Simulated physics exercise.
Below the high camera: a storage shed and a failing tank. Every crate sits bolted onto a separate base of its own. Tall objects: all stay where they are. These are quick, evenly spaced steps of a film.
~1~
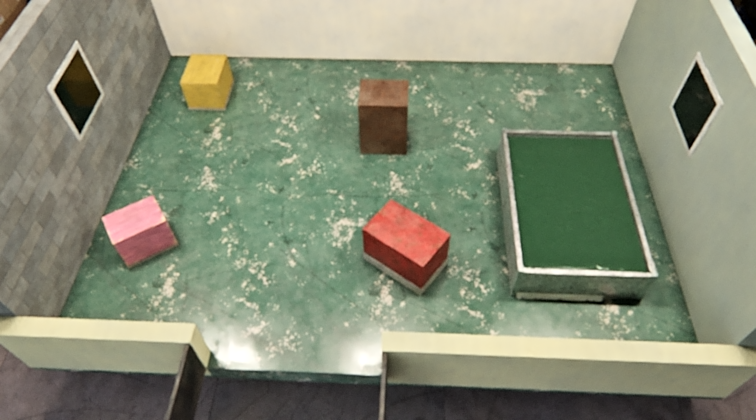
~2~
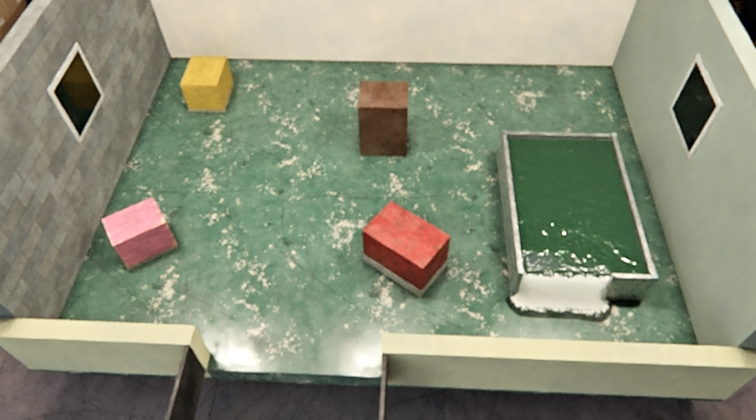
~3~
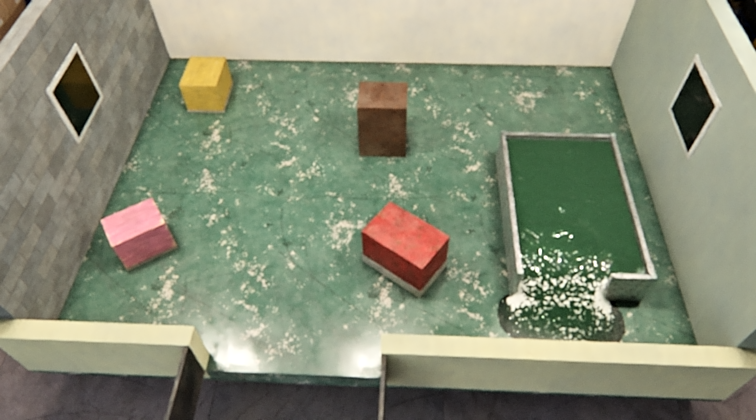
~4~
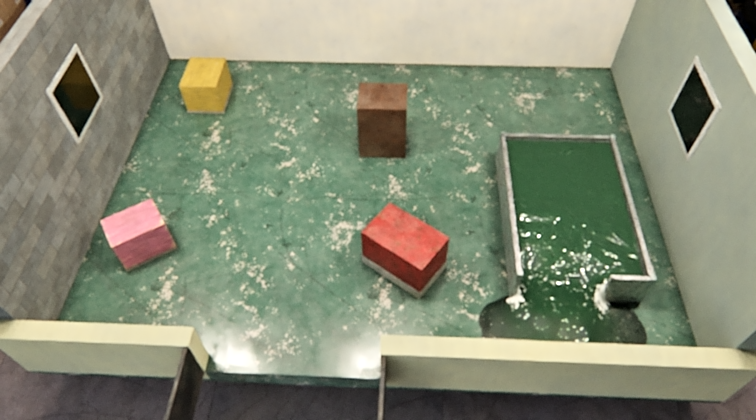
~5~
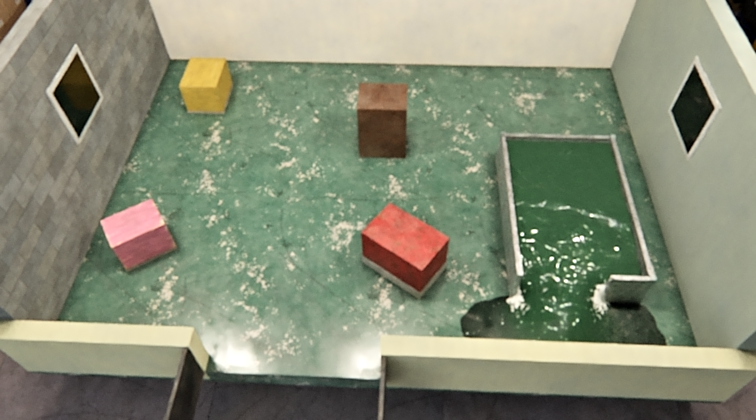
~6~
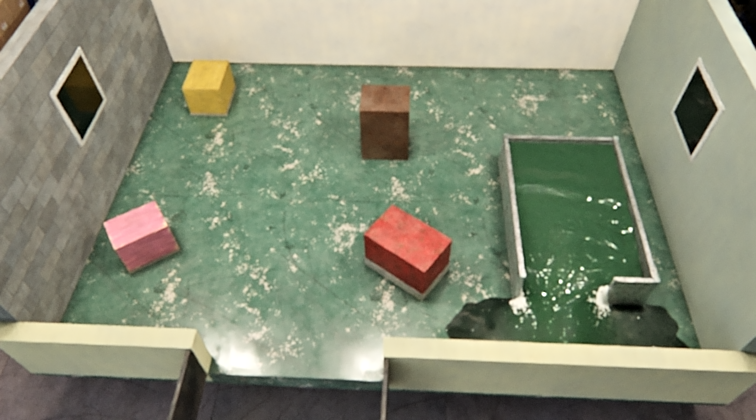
Green water bursting through the front wall of a rectangular tank and spreading left and right across the floor of a walled room.
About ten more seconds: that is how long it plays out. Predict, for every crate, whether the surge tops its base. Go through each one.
At the end, the red crate comes through untouched. The pink crate comes through with water on it. The yellow crate comes through with water on it.
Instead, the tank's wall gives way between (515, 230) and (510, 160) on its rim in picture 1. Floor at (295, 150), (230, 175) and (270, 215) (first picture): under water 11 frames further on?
In order: Swamped, swamped, swamped.
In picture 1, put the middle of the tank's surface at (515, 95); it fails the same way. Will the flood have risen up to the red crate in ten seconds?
Red crate: Overtopped.
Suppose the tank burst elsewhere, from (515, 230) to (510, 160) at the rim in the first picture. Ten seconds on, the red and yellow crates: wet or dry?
Log: Red crate is doused; yellow crate is doused.
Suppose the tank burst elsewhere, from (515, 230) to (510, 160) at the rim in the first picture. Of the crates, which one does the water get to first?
The one in red.
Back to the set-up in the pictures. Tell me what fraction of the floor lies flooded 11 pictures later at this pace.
Roughly 20 percent, I'd say.
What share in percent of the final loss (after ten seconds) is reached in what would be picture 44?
I'd put it at 55 per cent.
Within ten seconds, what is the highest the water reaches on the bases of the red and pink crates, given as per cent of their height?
Near 70 and 250 in a hundred.
A moment on, water covers 10 % of the floor; the red crate water round its plinth, the pink crate not reached, the yellow crate not reached.
Next, water covers 20 % of the floor; the red crate water round its plinth, the pink crate not reached, the yellow crate not reached.
Then, water covers 40 % of the floor; the red crate water round its plinth, the pink crate water round its plinth, the yellow crate not reached.
Later, water covers 60 % of the floor; the red crate water round its plinth, the pink crate water round its plinth, the yellow crate water round its plinth.
In the end, water covers 90 % of the floor; the red crate stayed above the water, the pink crate was topped, the yellow crate was topped.
